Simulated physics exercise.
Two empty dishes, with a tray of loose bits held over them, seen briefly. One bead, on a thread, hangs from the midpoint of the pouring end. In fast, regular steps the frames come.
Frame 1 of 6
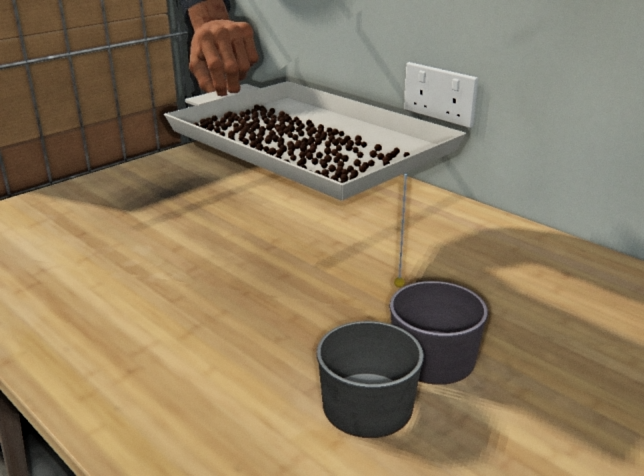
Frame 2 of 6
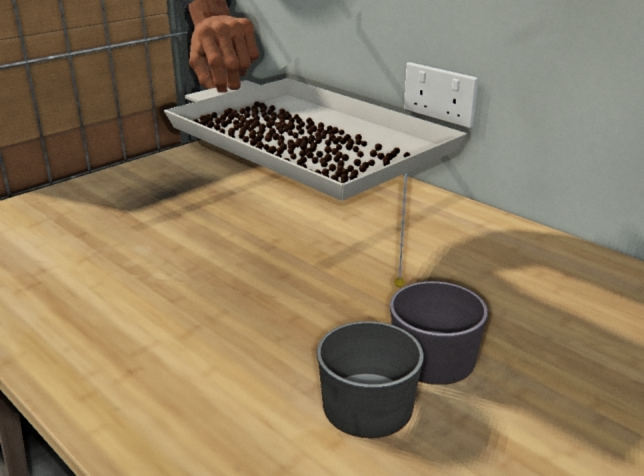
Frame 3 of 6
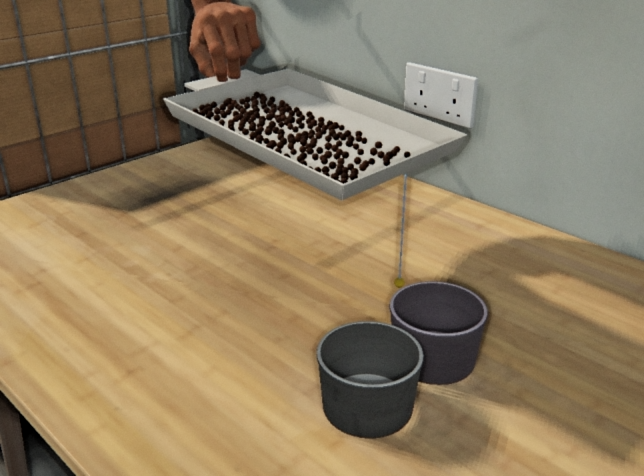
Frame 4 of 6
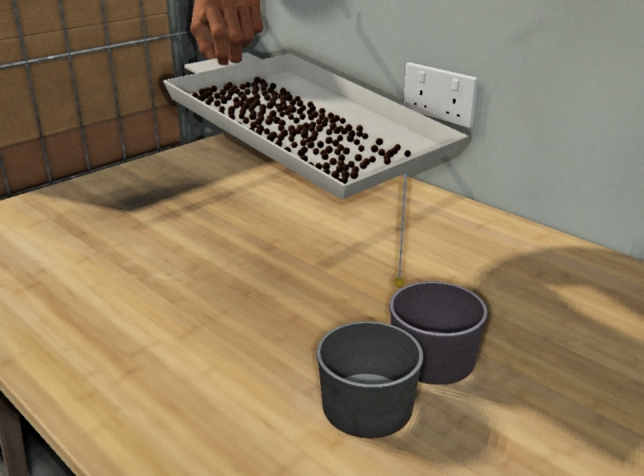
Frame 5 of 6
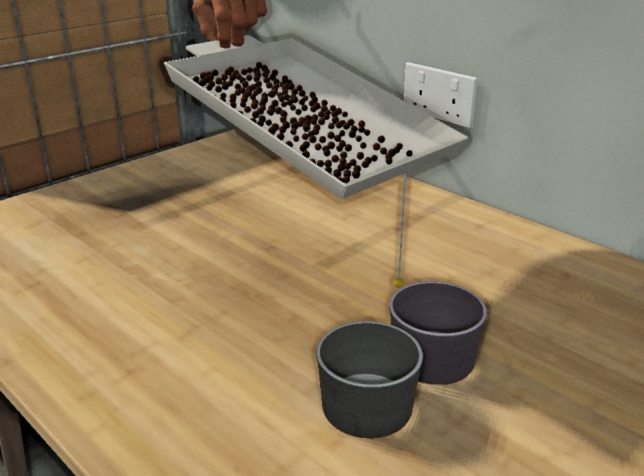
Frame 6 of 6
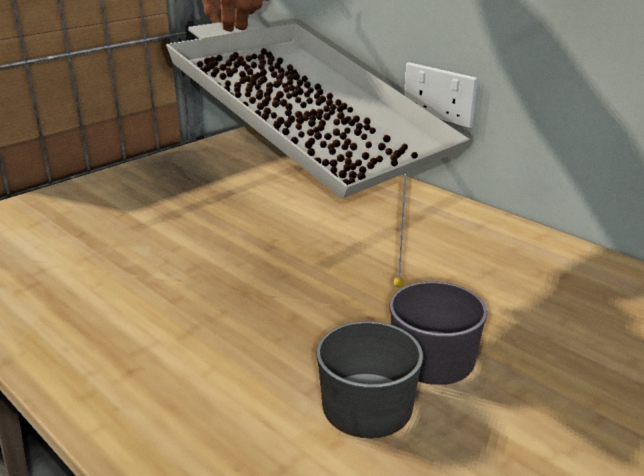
A hand lifts the back of a tray of dark berries, gradually tilting it above two empty dishes.
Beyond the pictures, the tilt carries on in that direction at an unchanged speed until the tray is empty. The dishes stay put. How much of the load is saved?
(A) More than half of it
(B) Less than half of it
(A) More than half of it.
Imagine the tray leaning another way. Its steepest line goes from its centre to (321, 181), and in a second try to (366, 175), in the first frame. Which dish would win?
The first try goes to the one on the left and the second to the one on the left.
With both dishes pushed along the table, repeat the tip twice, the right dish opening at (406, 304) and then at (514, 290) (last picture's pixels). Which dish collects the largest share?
Well, the right-side one at the first spot and the left-side one at the second.
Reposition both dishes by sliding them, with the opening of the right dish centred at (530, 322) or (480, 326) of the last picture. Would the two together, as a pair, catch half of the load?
First try: Lower than half; second try: Lower than half.
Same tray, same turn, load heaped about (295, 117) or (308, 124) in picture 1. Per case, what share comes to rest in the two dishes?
Some 60 and then some 60 per cent.
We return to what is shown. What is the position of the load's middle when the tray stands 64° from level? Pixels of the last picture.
Look close to (414, 163) in the last picture.
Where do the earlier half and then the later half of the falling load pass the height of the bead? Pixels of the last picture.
Around (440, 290) first; around (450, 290) second.
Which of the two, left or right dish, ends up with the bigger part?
That would be the rightward one.
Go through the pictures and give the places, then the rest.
Corners of the pouring end at (342, 180) and (457, 133), level; middle of the load at (281, 141), allspice berries; left dish at (408, 398); right dish at (474, 347); bead on its thread at (399, 282), in the first picture.
Corners of the pouring end at (342, 180) and (457, 133), level; middle of the load at (281, 139), in the second picture.
Corners of the pouring end at (343, 180) and (458, 134), tipped barely, level across its low end; middle of the load at (281, 133), in the third picture.
Corners of the pouring end at (344, 180) and (459, 135), tipped a little, level across its low end; middle of the load at (282, 123), in the fourth picture.
Corners of the pouring end at (345, 180) and (459, 136), tipped a little, level across its low end; middle of the load at (284, 114), in the fifth picture.
Corners of the pouring end at (347, 180) and (461, 137), tipped clearly, level across its low end; middle of the load at (289, 107), about half on the move; left dish at (408, 398); right dish at (474, 348), in the sixth picture.
Soon, tray tipped steeply; most on the tray; a small part in the right dish; a small part outside both; a small part in the air.
A while on, tray tipped past a quarter turn; a small part in the left dish; about half in the right dish; about a quarter outside both; about a quarter in the air.
Towards the end, tray tipped past a quarter turn; a small part in the left dish; about half in the right dish; about a third outside both.
Finally, tray tipped past a quarter turn; a small part in the left dish; about half in the right dish; about a third outside both.
